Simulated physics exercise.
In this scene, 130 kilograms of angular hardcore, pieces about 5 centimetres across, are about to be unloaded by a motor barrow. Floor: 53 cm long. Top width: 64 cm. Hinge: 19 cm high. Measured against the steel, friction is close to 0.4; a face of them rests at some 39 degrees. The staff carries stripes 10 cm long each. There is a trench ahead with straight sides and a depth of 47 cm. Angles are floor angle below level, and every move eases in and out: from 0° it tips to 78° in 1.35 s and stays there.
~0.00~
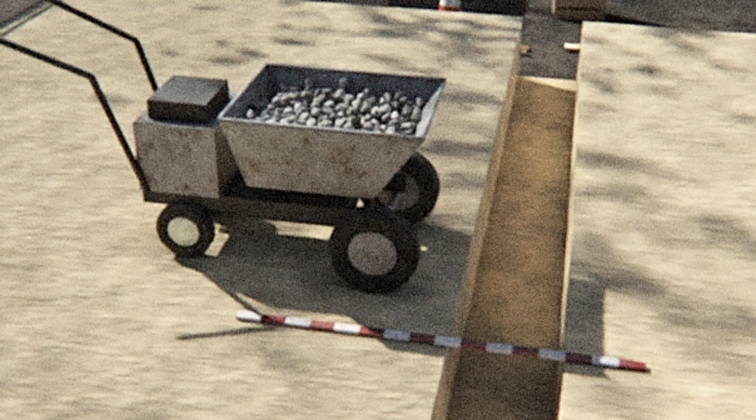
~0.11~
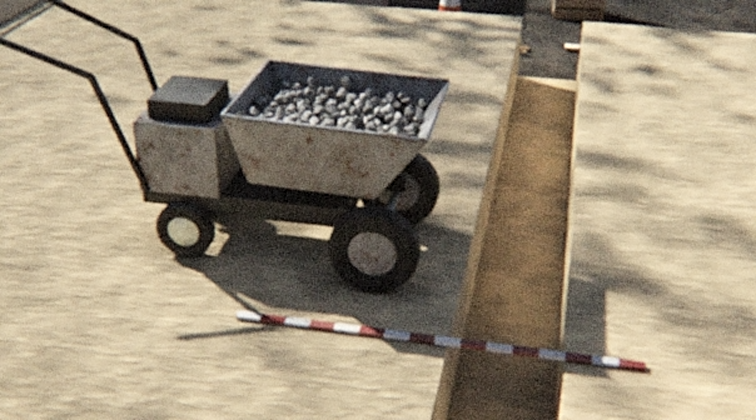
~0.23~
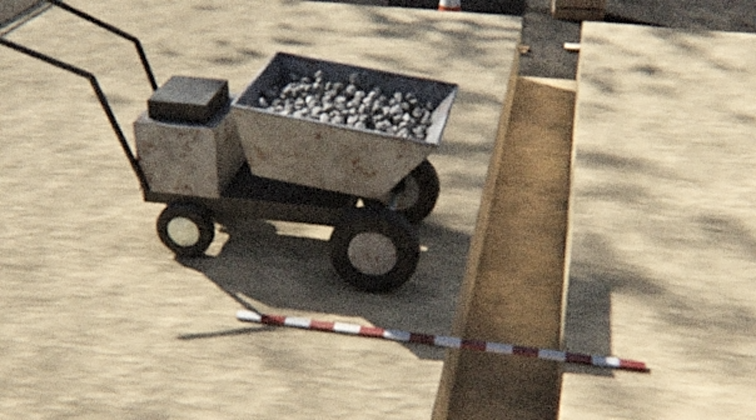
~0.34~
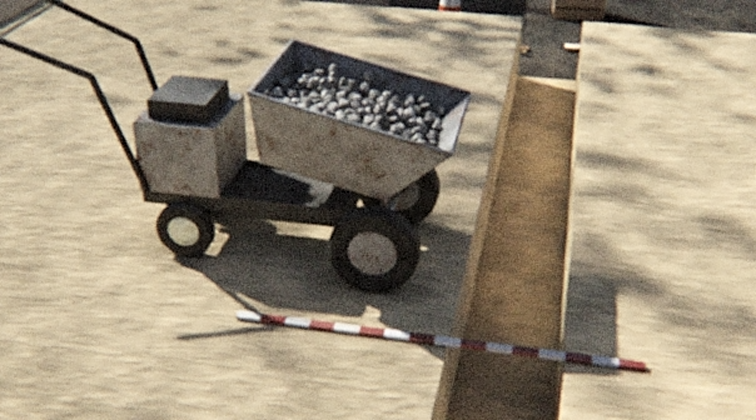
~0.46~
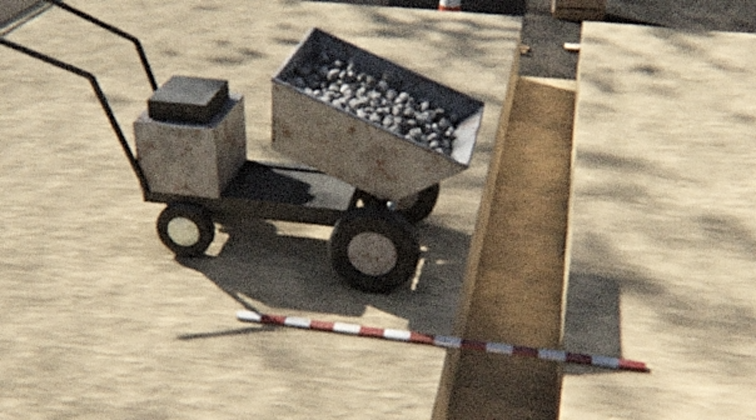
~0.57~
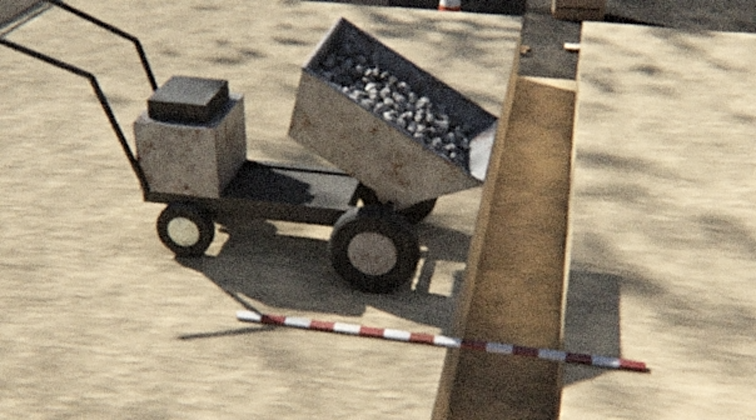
The metal skip of grey stones on a small motor barrow tilted slowly at first, then more steeply, its back end rising and its front lip dipping right toward a straight-sided trench while the wheels stayed still.
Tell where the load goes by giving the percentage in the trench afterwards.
About 93 per cent of the load is in the trench.
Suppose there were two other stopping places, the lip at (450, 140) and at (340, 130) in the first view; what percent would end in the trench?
About 70 per cent from the first spot, about 80 from the second.
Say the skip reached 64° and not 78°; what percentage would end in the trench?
Some 35 in a hundred, I'd say.
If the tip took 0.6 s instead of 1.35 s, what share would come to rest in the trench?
It'd be some 70 per cent.
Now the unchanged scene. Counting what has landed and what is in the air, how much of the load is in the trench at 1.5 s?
By that moment, roughly 30 per cent of the load.
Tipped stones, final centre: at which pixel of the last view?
I'd point somewhere around (528, 343).
After 1.0 s the floor is at 66°; 100 % in the skip; the foremost stones are at (525, 236).
After 1.5 s the floor is at 78°; 67 % in the skip, 31 % in the trench, 3 % past the trench; the foremost stones are at (611, 287).
After 1.8 s the floor is at 78°; 37 % in the skip, 57 % in the trench, 7 % past the trench; the foremost stones are at (661, 300).
After 3.8 s the floor is at 78°; 0 % in the skip, 93 % in the trench, 7 % past the trench; the foremost stones are at (666, 307).
